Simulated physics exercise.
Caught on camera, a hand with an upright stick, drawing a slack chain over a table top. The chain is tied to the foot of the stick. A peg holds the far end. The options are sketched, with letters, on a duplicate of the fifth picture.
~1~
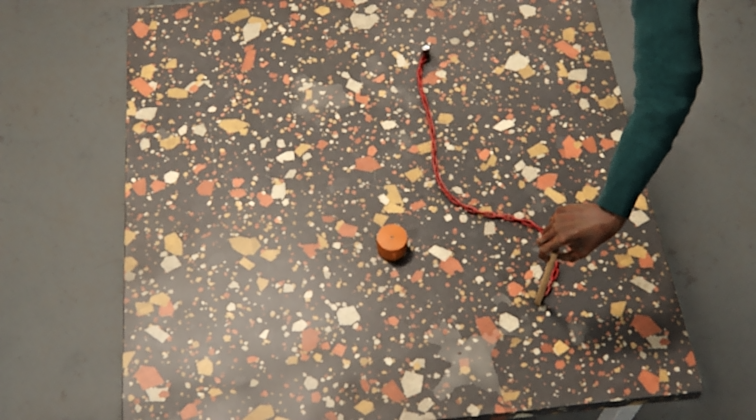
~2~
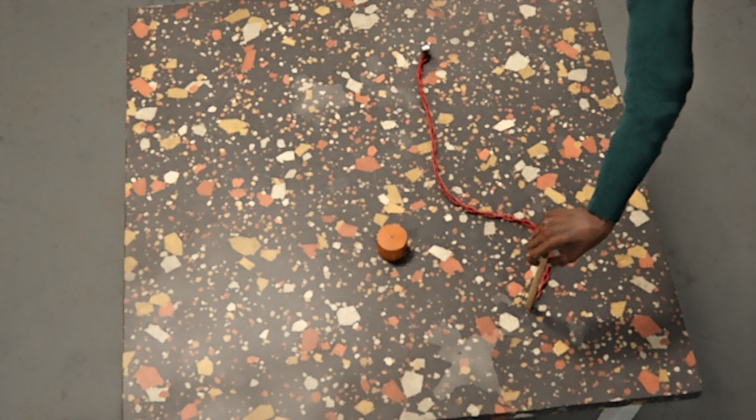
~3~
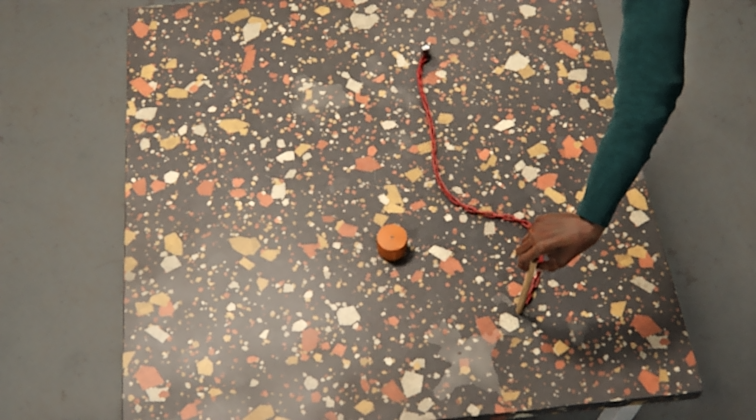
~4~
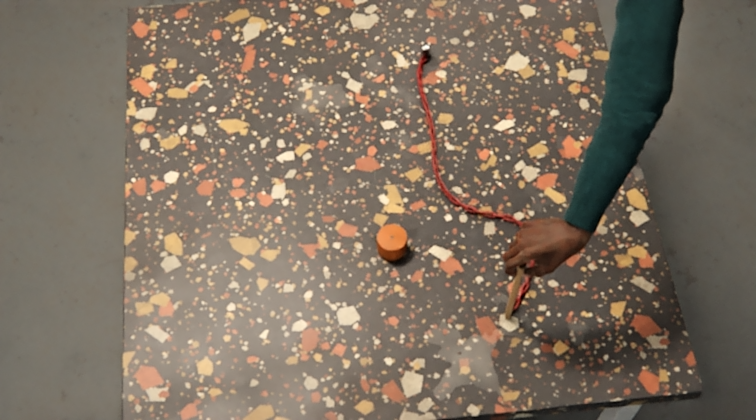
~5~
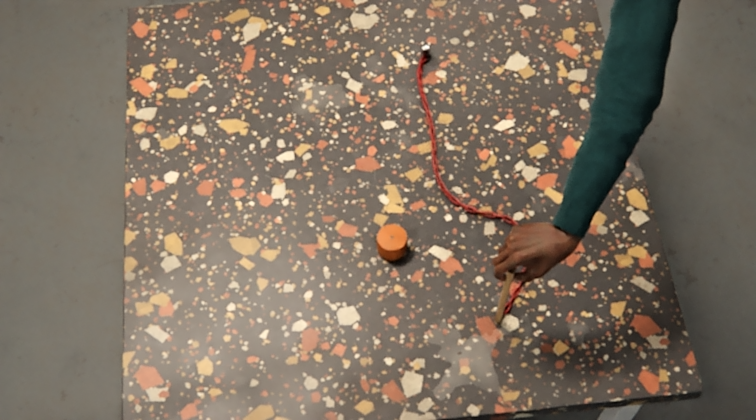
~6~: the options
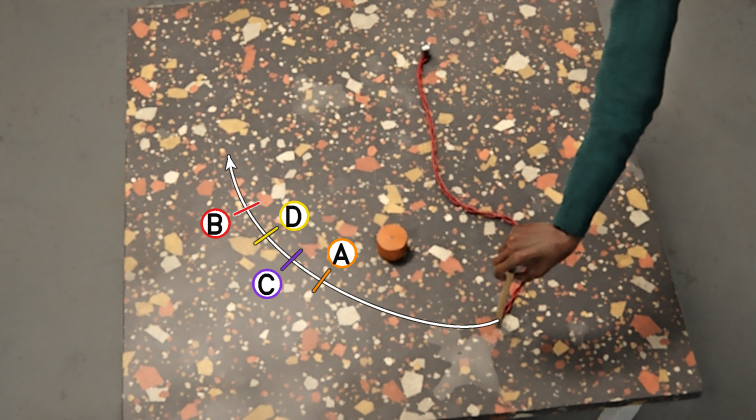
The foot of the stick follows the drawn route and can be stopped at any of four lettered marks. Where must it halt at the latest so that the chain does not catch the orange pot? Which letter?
As far as tick A.
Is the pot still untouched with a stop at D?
For that mark, no.
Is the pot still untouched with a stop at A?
For that mark, yes.
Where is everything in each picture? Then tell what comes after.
In the first frame, peg (426, 53); orange pot (392, 243).
In the second frame, peg (426, 53); orange pot (392, 243).
In the third frame, peg (426, 53); orange pot (392, 243).
In the fourth frame, peg (426, 53); orange pot (392, 243).
In the fifth frame, peg (426, 53); orange pot (392, 243).
On the marked copy, A at (322, 281); B at (247, 209); C at (292, 260); D at (266, 236); the route from (498, 321) via (318, 278) to (229, 156).
With A. Early on, foot of the stick (433, 324), middle of the chain (448, 196).
Further on, foot of the stick (371, 305), middle of the chain (448, 196).
At the end, foot of the stick (322, 281), middle of the chain (448, 196); nothing has been touched.
As for the rest, B brings the chain against the pot; C brings the chain against the pot; D brings the chain against the pot.
